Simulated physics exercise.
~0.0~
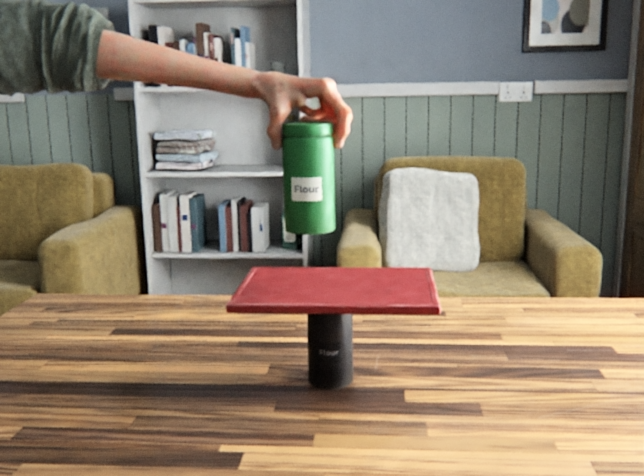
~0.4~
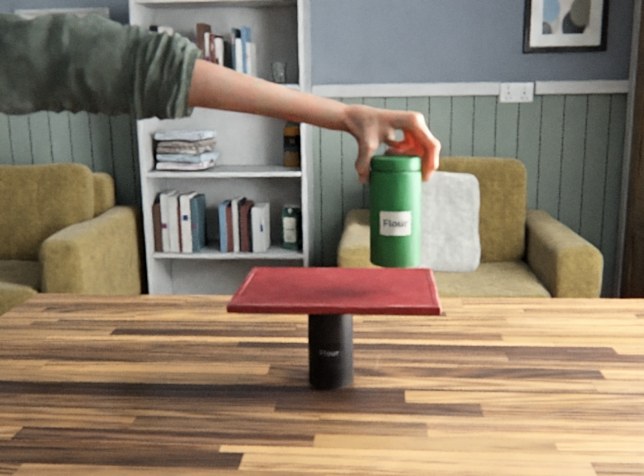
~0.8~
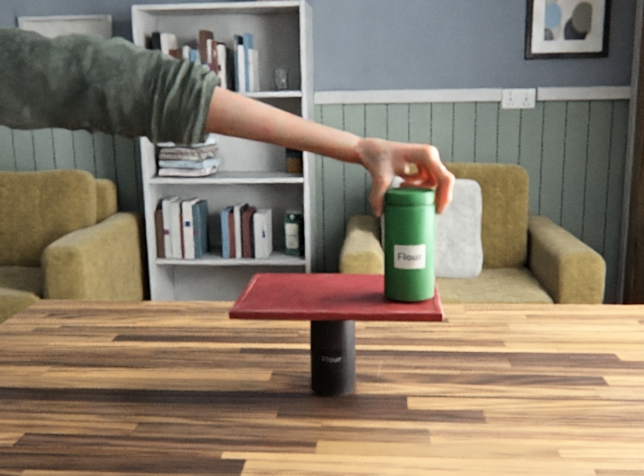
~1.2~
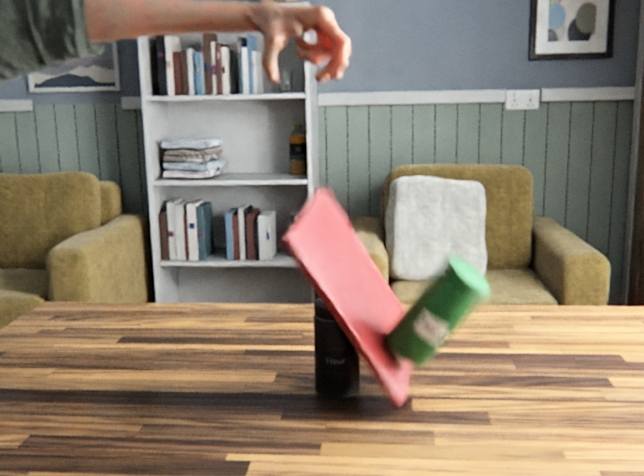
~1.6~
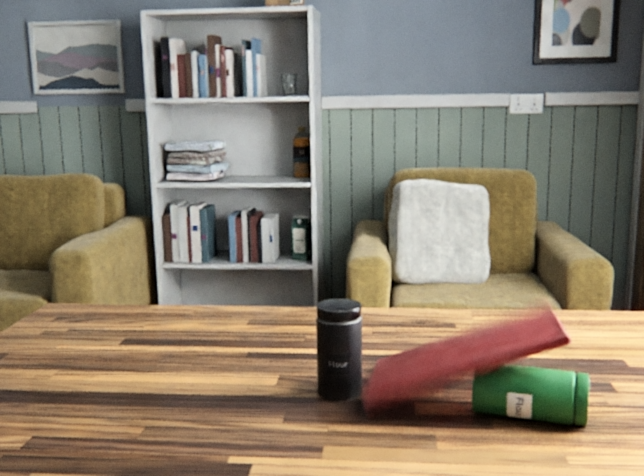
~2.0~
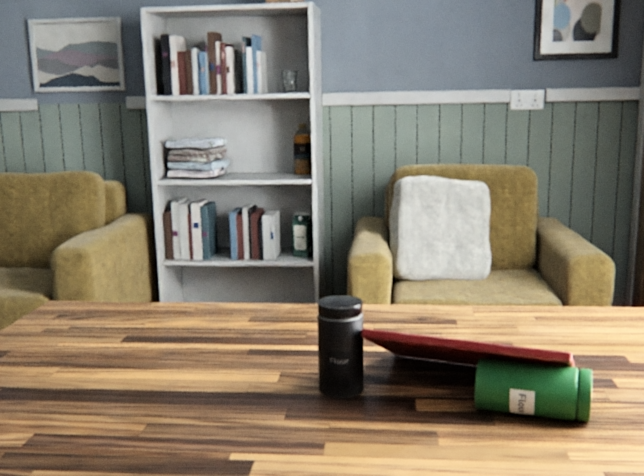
A hand setting a green jar on the right side of a red board balanced on a black jar, board and green jar toppling.
